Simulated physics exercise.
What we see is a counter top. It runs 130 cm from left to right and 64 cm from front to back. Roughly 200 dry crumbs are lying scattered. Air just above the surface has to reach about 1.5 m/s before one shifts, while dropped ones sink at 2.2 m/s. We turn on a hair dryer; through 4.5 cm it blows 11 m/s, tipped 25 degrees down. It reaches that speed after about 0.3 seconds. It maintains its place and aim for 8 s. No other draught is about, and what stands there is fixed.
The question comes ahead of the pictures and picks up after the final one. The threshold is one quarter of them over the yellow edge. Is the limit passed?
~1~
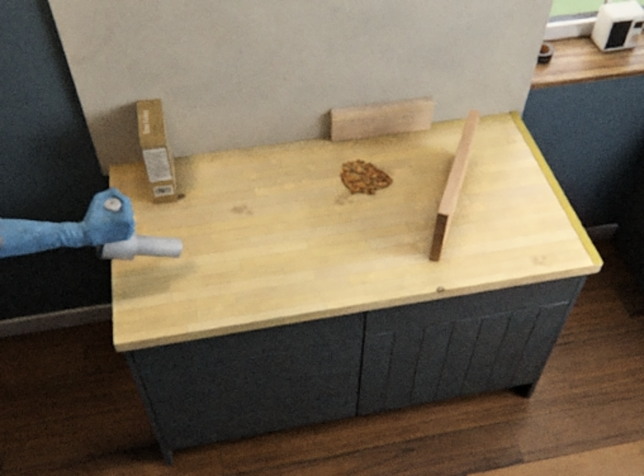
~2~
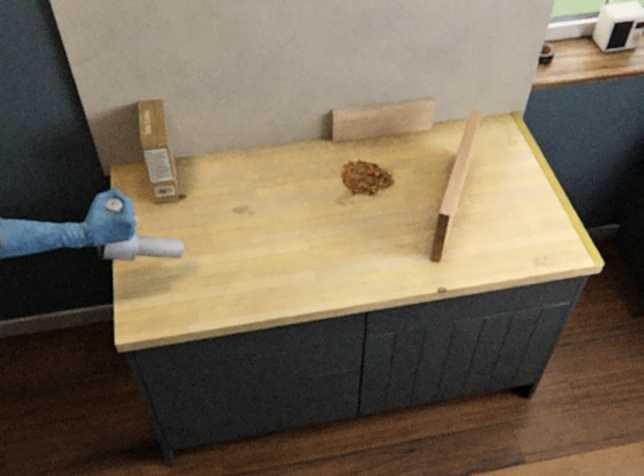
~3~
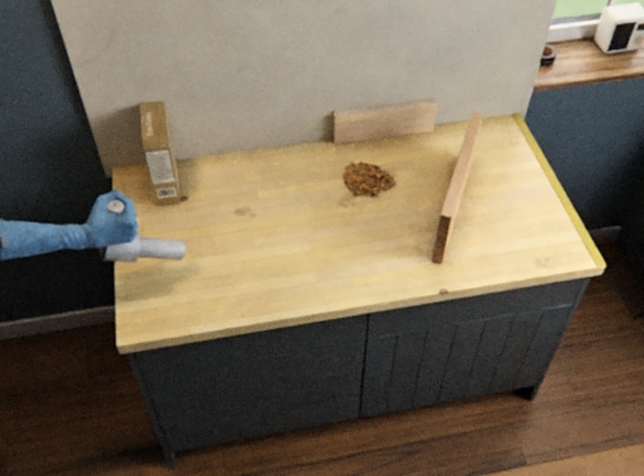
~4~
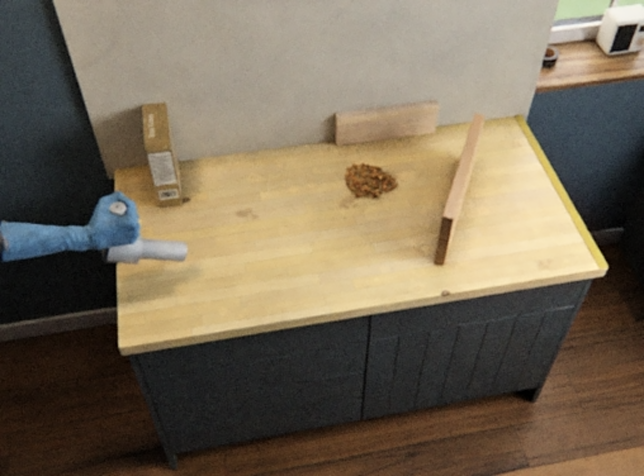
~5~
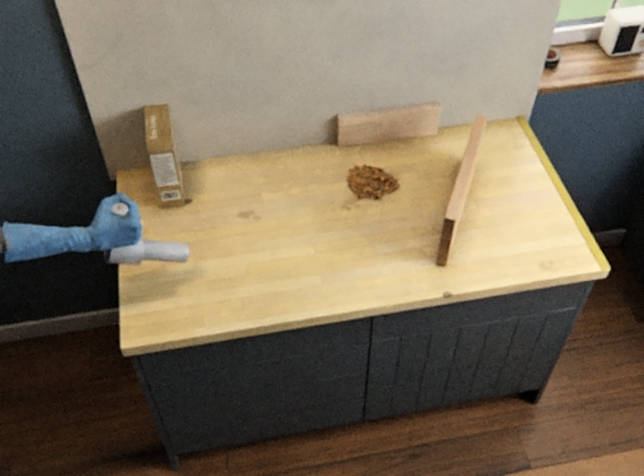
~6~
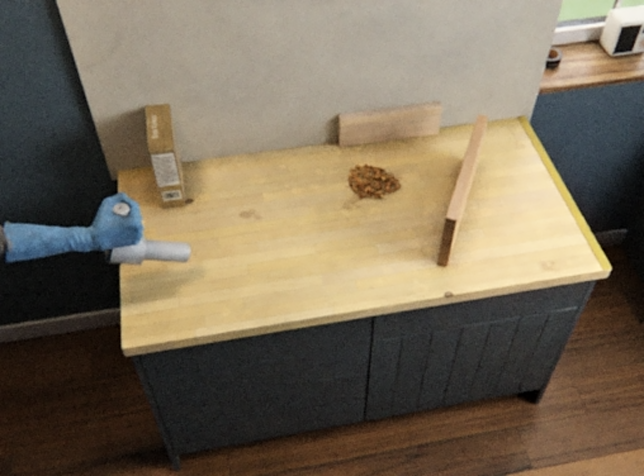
Yes.
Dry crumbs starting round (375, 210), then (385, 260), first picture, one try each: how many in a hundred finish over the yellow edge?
First try 90 %, second try 3 %.
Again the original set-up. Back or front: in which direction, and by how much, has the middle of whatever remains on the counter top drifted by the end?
Drift: Rearward direction, about 20 cm.
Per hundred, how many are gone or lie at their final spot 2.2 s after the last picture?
About 90 %.
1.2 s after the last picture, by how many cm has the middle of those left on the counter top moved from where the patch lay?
Around 40 cm from the start.
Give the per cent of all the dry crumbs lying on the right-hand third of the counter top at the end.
Roughly 20 in a hundred.
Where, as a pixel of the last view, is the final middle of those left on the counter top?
The middle lands close to (465, 127) in pixels.
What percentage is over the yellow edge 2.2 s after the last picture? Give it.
80 %.
Then, 1.2 s after the last picture, 23 % are on the move or not yet settled, 76 % are over the yellow edge; the middle of those still in play is near (470, 126).
Then, 2.2 s after the last picture, 10 % are on the move or not yet settled, 80 % are over the yellow edge; the middle of those still in play is near (464, 128).
Then, 4.1 s after the last picture, 8 % are on the move or not yet settled, 80 % are over the yellow edge; the middle of those still in play is near (465, 128).
Then, 7.7 s after the last picture, at the end, 82 % are over the yellow edge; the middle of those still in play is near (465, 127).
